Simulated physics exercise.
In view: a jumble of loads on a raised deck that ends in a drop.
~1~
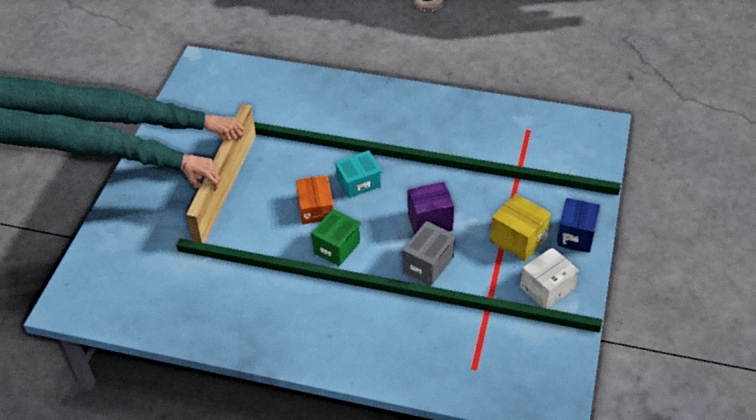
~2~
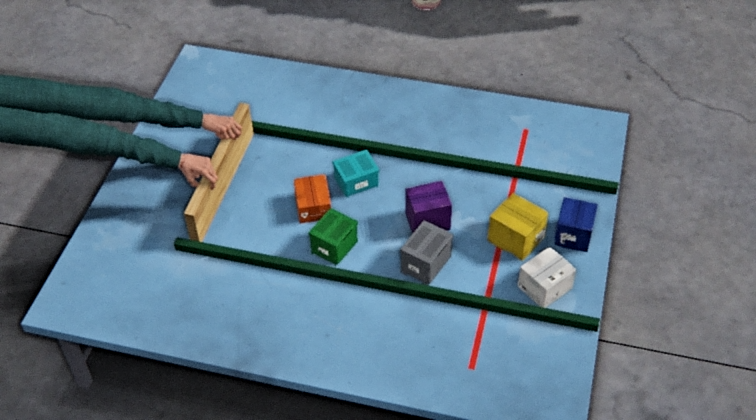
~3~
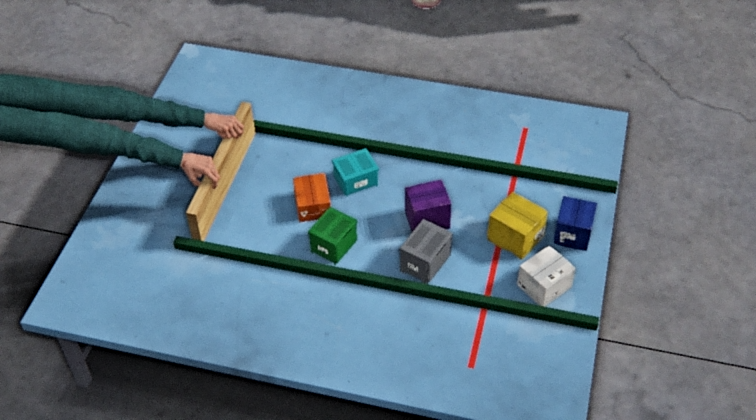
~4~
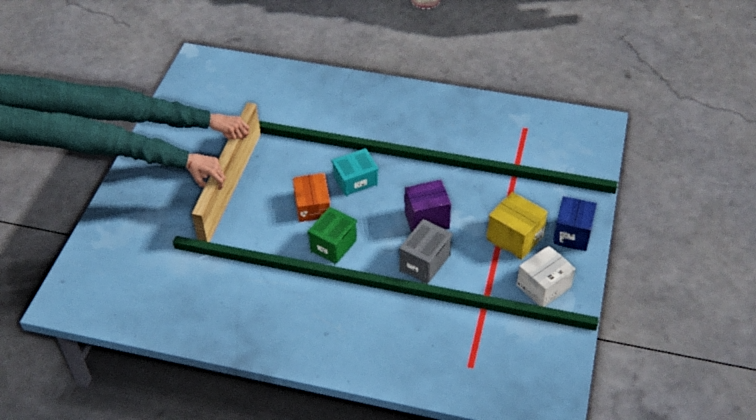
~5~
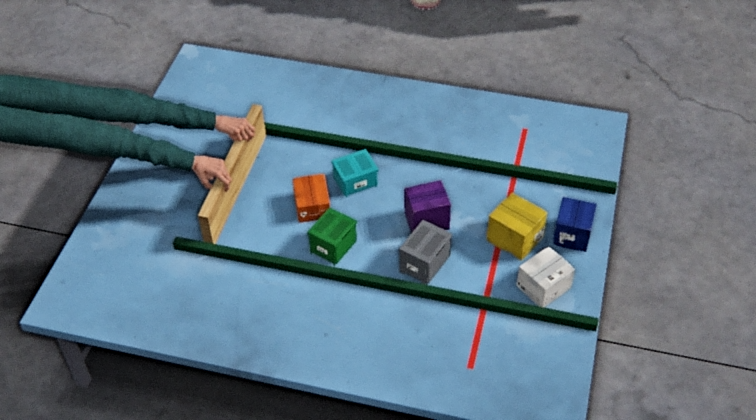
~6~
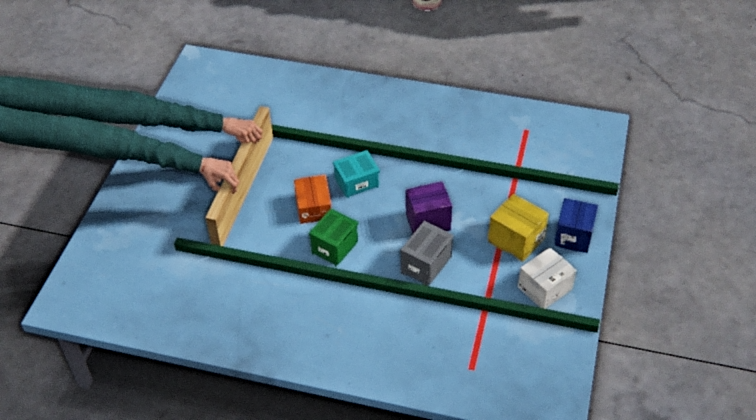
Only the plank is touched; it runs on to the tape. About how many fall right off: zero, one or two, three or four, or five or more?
Here the number that fall off is one or two.
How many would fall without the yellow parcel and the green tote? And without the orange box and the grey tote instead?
0 in the first case, 0 in the second.
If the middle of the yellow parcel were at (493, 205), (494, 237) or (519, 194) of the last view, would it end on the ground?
In that order, it does not fall; is kept; survives.
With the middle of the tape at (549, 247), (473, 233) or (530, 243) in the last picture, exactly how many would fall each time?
In that order 3, 0 and 3.
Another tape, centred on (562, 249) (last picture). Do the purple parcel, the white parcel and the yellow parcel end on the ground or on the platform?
The purple parcel goes over; the white parcel goes over; the yellow parcel falls.
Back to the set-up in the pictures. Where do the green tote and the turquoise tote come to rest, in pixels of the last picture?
First (510, 269), then (533, 207).
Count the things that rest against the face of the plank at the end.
It touches 3.
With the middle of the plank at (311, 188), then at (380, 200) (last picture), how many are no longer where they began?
By then 1, and 4.
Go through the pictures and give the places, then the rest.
The first frame shows blue parcel (578, 225); white parcel (549, 279); yellow parcel (520, 228); plank (223, 173); tape (504, 238).
The second frame shows white parcel (547, 278); orange box (313, 199).
The third frame shows yellow parcel (517, 226); grey tote (426, 252).
The fourth frame shows blue parcel (575, 224); turquoise tote (355, 173).
The fifth frame shows white parcel (545, 277); plank (234, 173).
The sixth frame shows blue parcel (576, 226); white parcel (547, 279); yellow parcel (518, 228); plank (241, 175); tape (502, 238).
Soon after, none off yet; blue parcel at rest near (576, 226); white parcel at rest near (547, 279); yellow parcel at rest near (518, 228).
In the end, the number that fall off is one or two; gone, blue parcel.
